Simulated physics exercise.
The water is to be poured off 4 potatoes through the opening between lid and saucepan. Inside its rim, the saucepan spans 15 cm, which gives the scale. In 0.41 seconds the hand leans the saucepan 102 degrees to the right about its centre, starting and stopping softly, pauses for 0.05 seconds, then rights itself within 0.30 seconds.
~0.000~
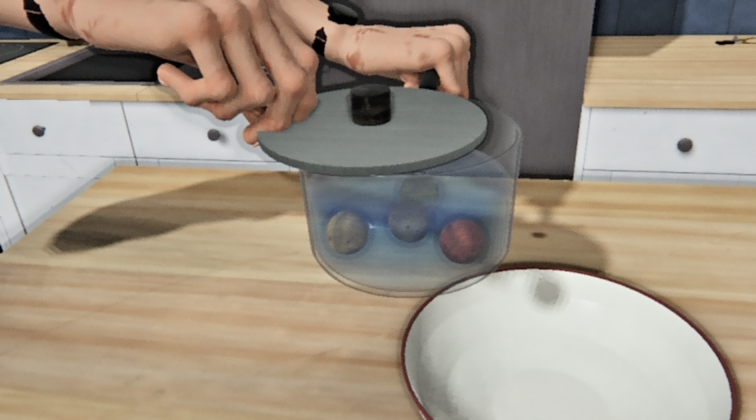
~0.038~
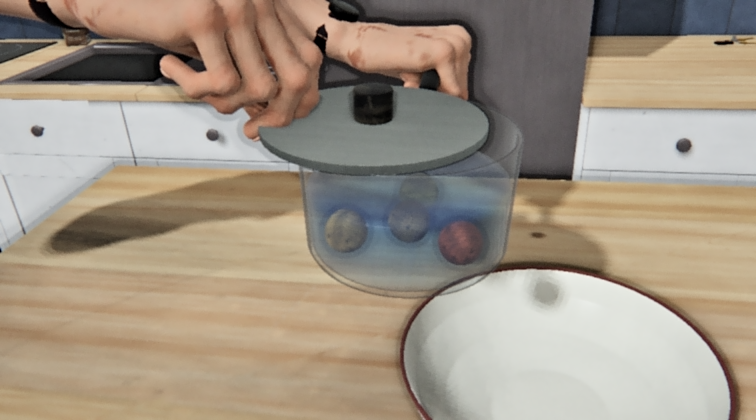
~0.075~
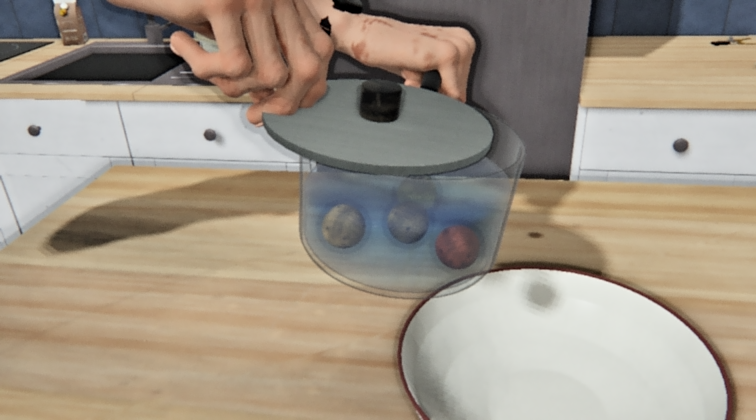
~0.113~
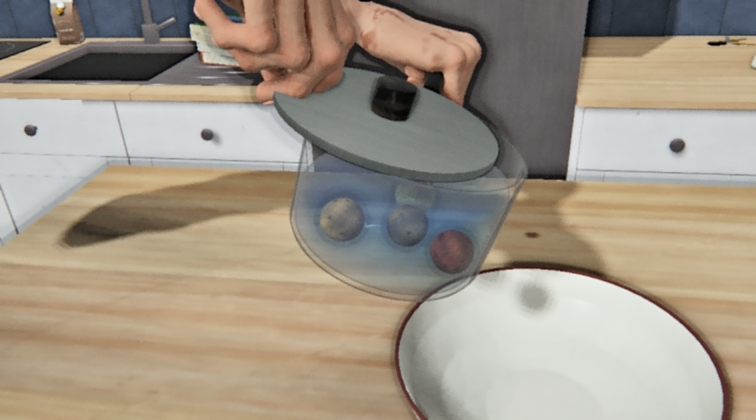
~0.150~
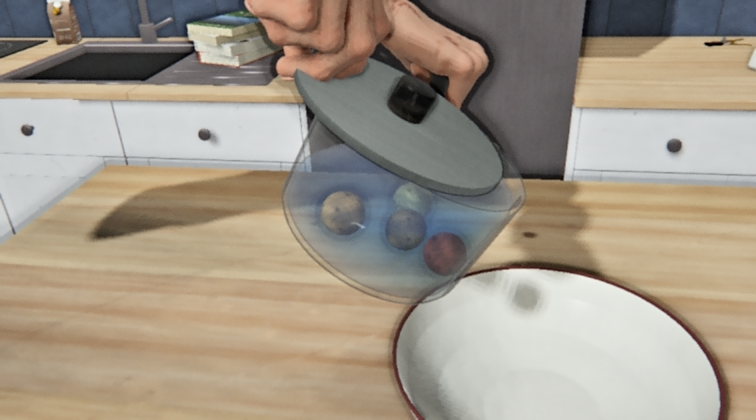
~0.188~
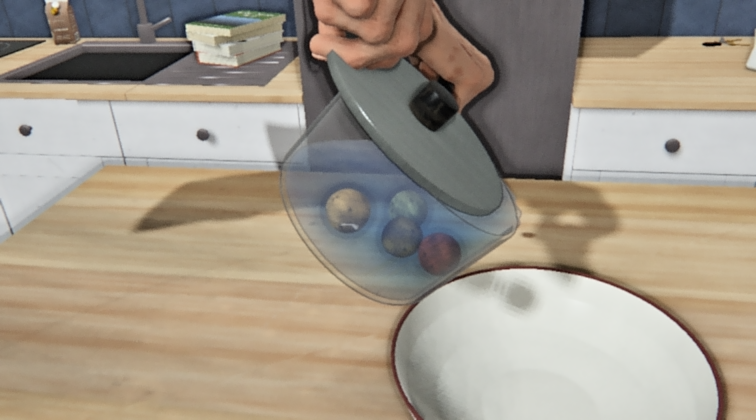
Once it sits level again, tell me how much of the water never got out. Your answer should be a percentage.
Around 35 out of every 100 parts of the water never got out.
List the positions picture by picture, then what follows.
In the first picture, it leans 0°; its right rim is at (520, 134); the water meets the walls at (310, 173) and (513, 180); the lid's edge is at (484, 125), 20 mm short of the rim.
In the second picture, it leans 2°; its right rim is at (521, 139); the water meets the walls at (310, 173) and (512, 181).
In the third picture, it leans 8°; its right rim is at (523, 150); the water meets the walls at (307, 172) and (511, 183).
In the fourth picture, it leans 18°; its right rim is at (525, 169); the water meets the walls at (303, 170) and (512, 187).
In the fifth picture, it leans 30°; its right rim is at (522, 193); the water meets the walls at (295, 166) and (515, 192).
In the sixth picture, it leans 44°; its right rim is at (514, 220); the water meets the walls at (290, 154) and (506, 199); 1 per cent is over the edge; the lid's edge is at (498, 193), 20 mm short of the rim.
After 0.33 s the tilt is 93° and 72 per cent of the water is still in the saucepan.
After 0.44 s the tilt is 102° and 51 per cent of the water is still in the saucepan.
After 0.55 s the tilt is 81° and 37 per cent of the water is still in the saucepan.
After 0.67 s the tilt is 21° and 35 per cent of the water is still in the saucepan.
In the end 35 per cent of the water is still in the saucepan.
